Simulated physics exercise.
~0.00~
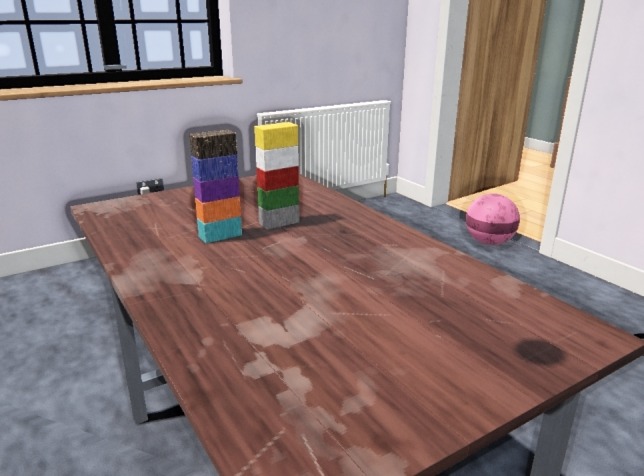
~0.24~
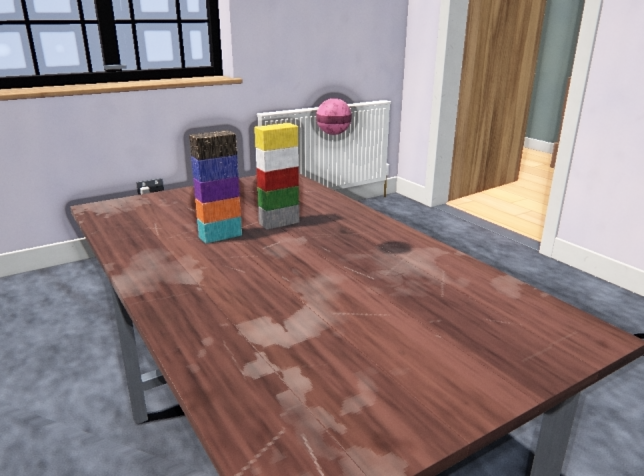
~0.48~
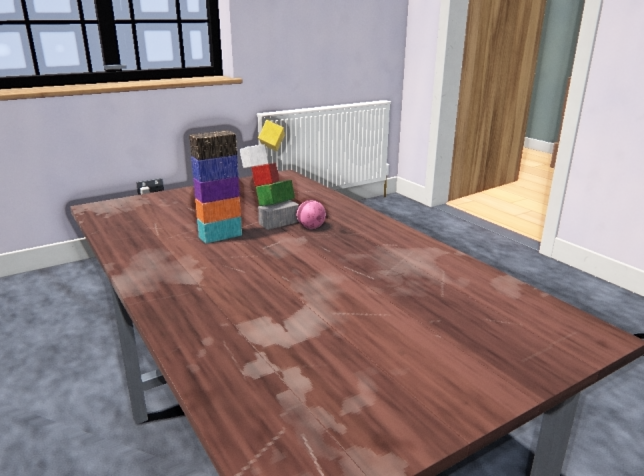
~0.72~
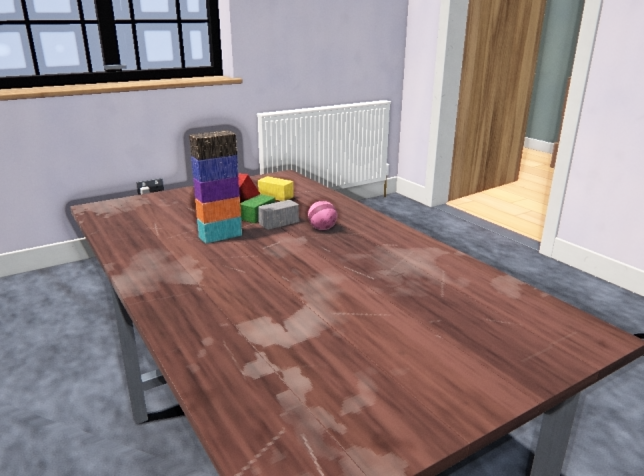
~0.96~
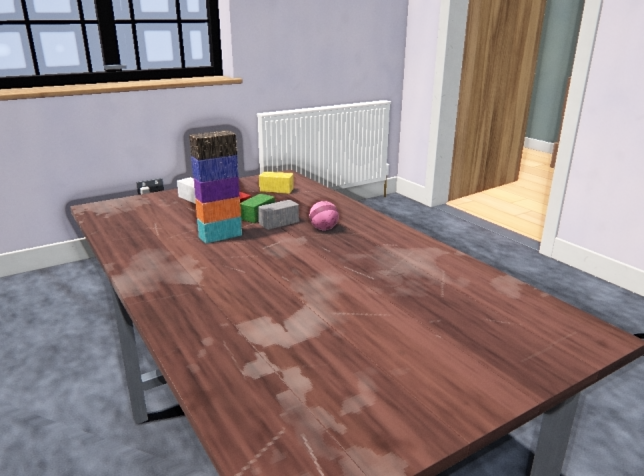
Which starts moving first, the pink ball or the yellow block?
The pink ball moves first, flying in toward the table while the yellow block is still sitting on top of its stack.
